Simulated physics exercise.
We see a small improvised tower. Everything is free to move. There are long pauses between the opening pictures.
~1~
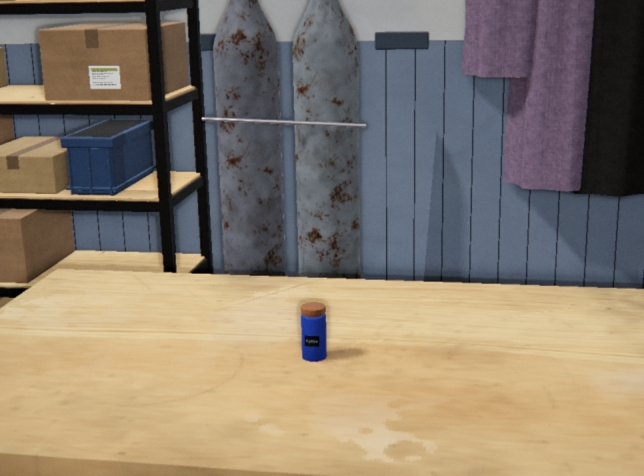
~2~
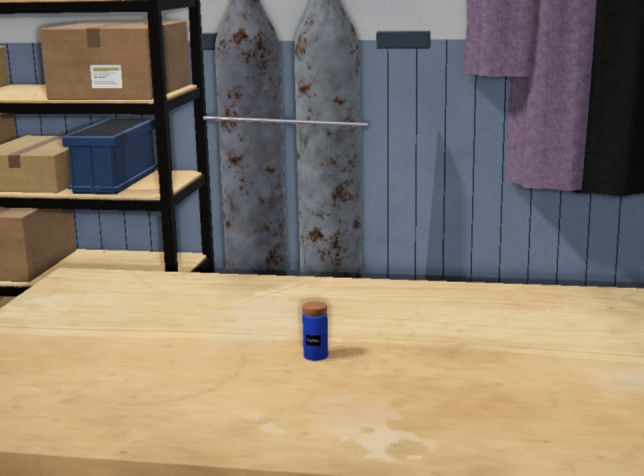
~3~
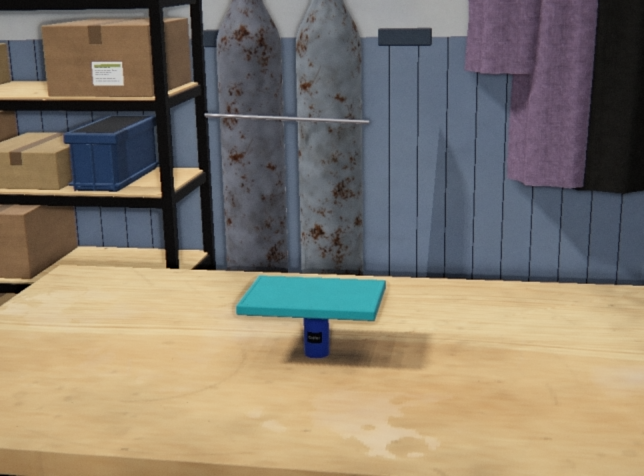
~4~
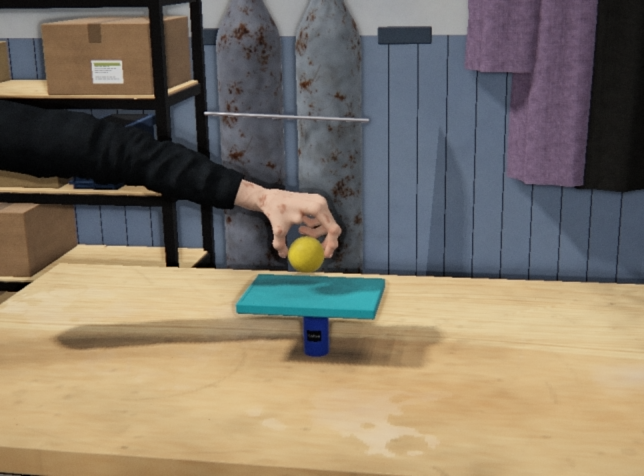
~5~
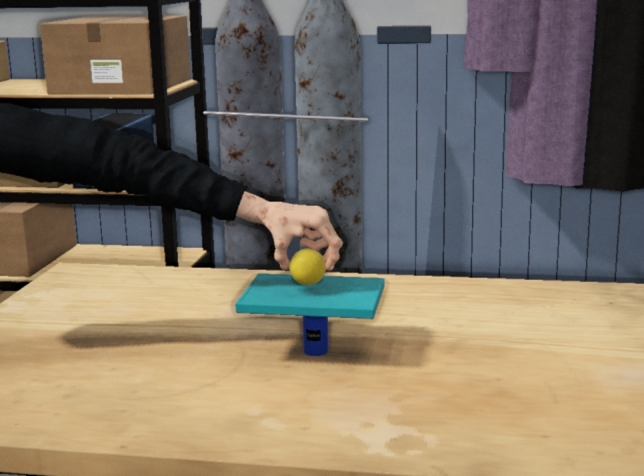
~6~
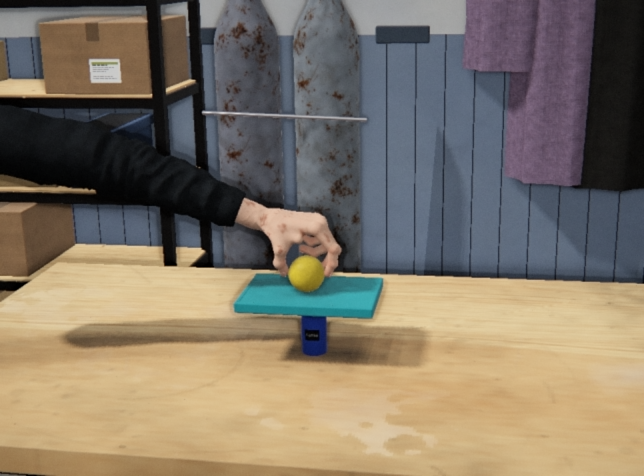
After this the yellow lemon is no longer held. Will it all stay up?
Outcome: The stack holds.
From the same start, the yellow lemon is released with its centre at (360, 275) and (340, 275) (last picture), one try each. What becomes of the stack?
First, it loses its balance; second, it holds.
Then, 0.20 s past the last view, nothing moves.
Then, 0.60 s past the last view, yellow lemon resting near (307, 274).
Finally, all 3 still in place. Final places as the last picture's camera would see them, yellow lemon near (307, 274). The stack stays up.
